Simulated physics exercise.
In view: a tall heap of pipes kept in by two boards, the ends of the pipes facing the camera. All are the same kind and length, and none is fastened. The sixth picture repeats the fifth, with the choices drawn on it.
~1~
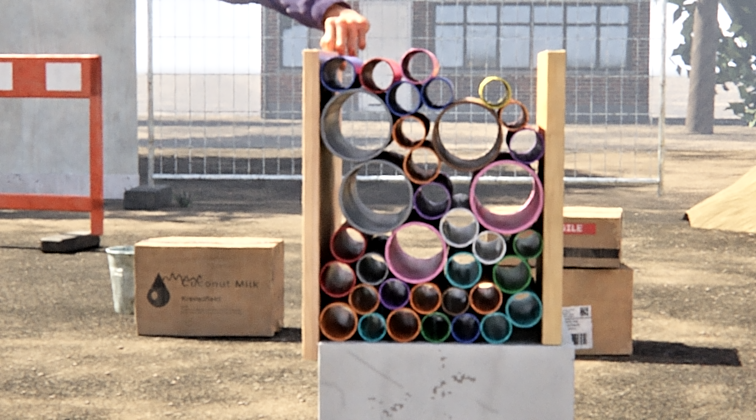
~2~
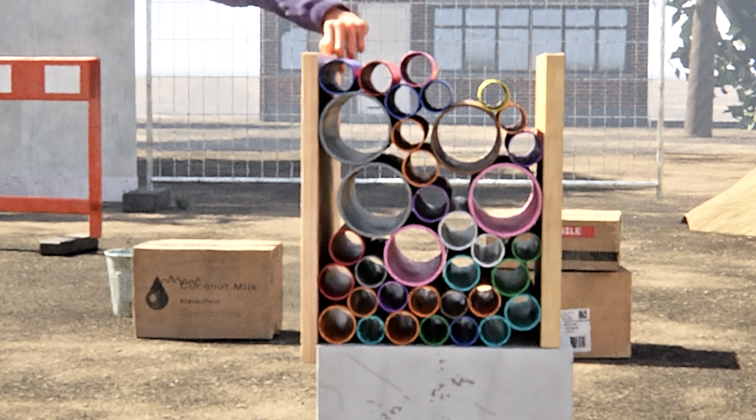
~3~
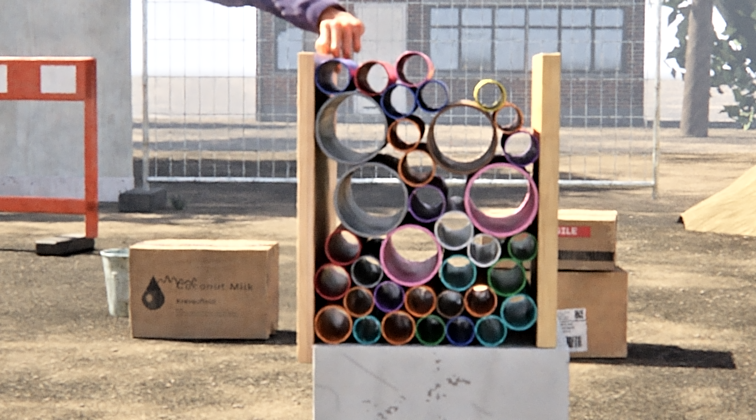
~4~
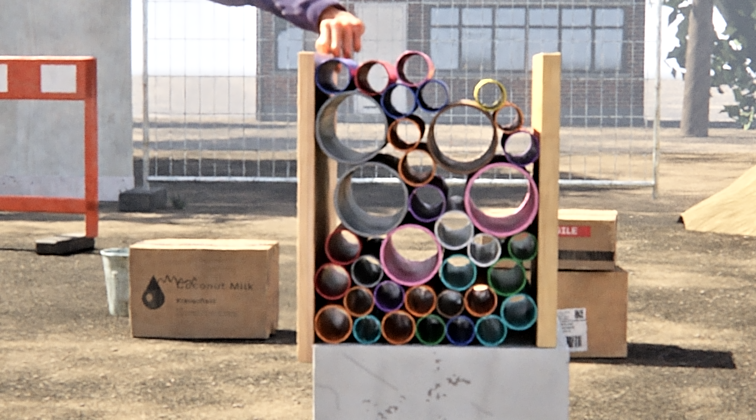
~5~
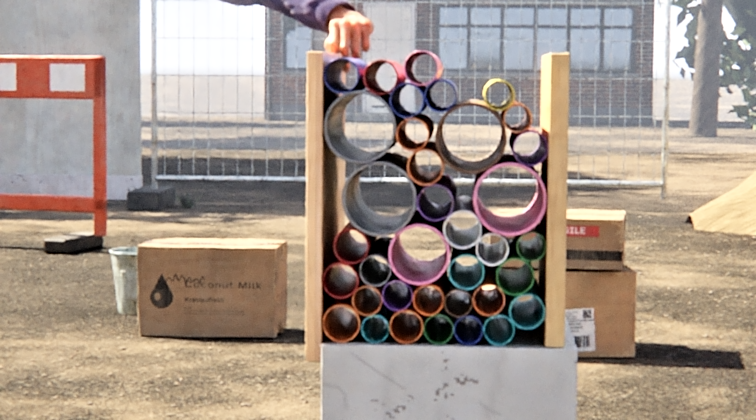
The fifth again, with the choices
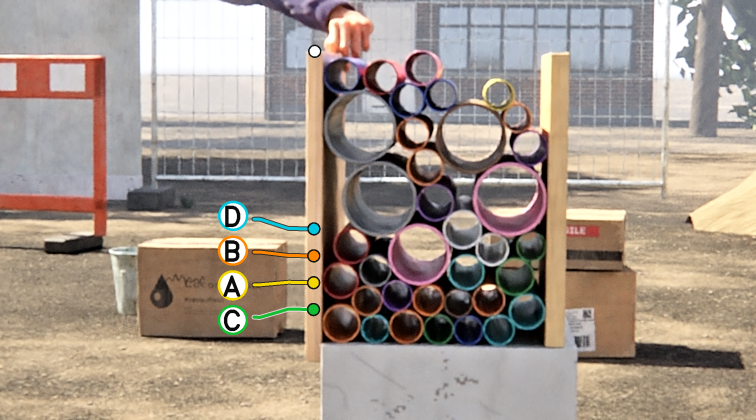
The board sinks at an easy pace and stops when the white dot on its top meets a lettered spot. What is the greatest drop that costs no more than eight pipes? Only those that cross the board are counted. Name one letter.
The lowest mark that will do is B.
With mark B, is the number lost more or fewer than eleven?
Fewer than eleven.
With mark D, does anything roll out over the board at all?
Yes, at D.
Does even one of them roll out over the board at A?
At A: Yes.
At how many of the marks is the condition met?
Two of the four.
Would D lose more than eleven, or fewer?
Fewer than eleven.
On the marked copy, A at (314, 282); B at (314, 256); C at (313, 309); D at (314, 229); the white dot at (315, 51).
With B. Early on, top of the board (323, 135).
Further on, top of the board (323, 228).
At the end, top of the board (323, 255), six out over the board.
As for the rest, A more than eight out over the board; C more than eight out over the board; D six out over the board.
